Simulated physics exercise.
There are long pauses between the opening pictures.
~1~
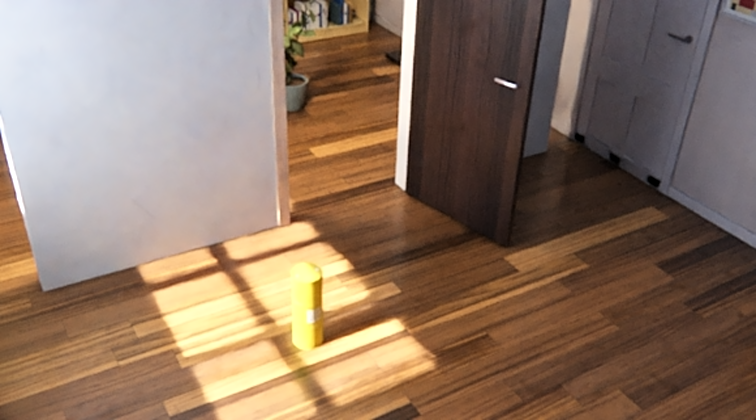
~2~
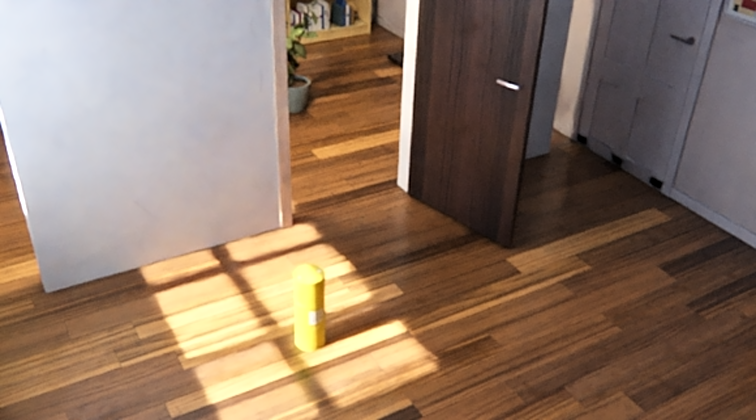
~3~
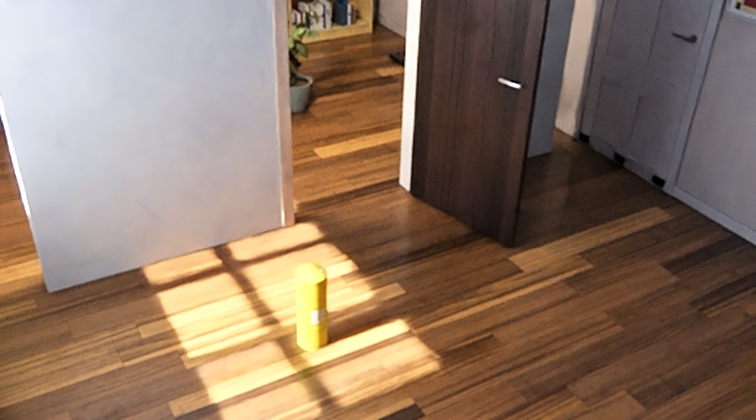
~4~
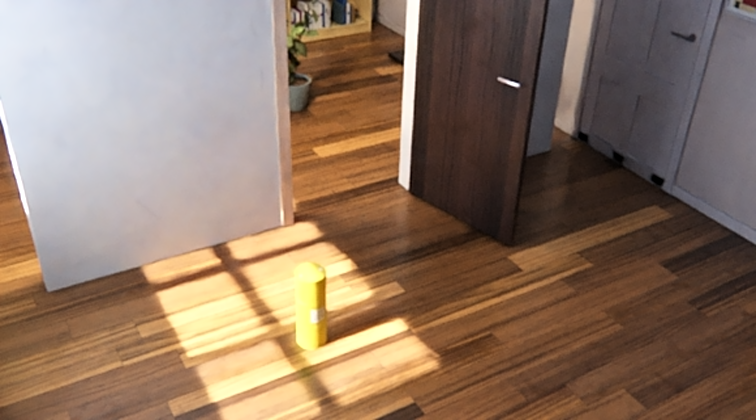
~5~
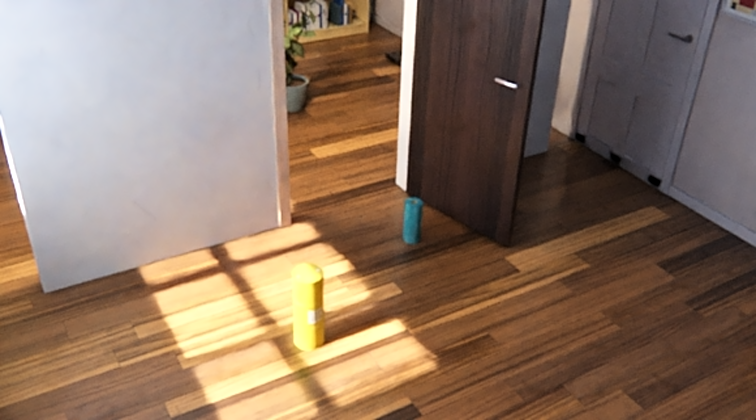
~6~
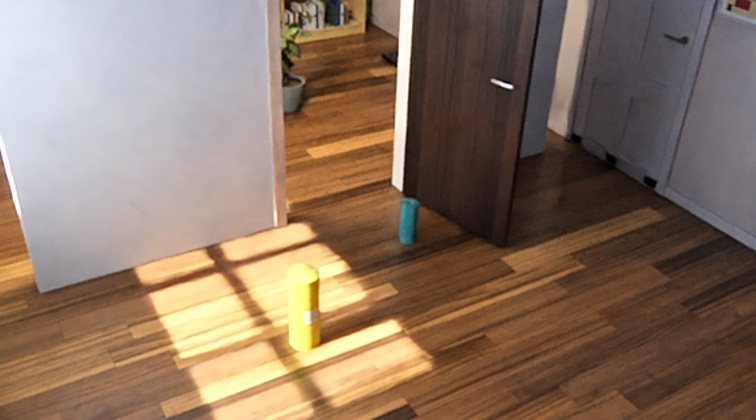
A dark brown door stands wide open beside a pale grey wall panel in a wood-floored room, seen from above at an angle. A yellow canister stands in a patch of windowed sunlight near the centre, with a potted plant and bookshelf behind and a grey door at right. A turquoise roll appears upright by the brown door, everything else stays still, and the view shifts very slightly.
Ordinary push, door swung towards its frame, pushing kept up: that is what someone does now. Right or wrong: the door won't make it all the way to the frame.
Wrong.
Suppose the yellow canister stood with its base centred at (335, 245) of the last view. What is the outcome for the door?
It is held back then.
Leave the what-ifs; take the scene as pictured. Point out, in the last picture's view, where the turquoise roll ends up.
The object finishes roughly at pixel (295, 183).
Then, 0.80 s on from there, open by 58°; turquoise roll shifted about its own width near (393, 221).
Then, 1.20 s on from there, open by 23°; turquoise roll shifted well along near (334, 212).
Then, 1.60 s on from there, open by 0°; turquoise roll turned 28° from how it was put near (293, 187).
In the end, open by 0°; toppled on the floor, turquoise roll; yellow canister unmoved. At the end, from the last picture's camera, turquoise roll near (295, 183).
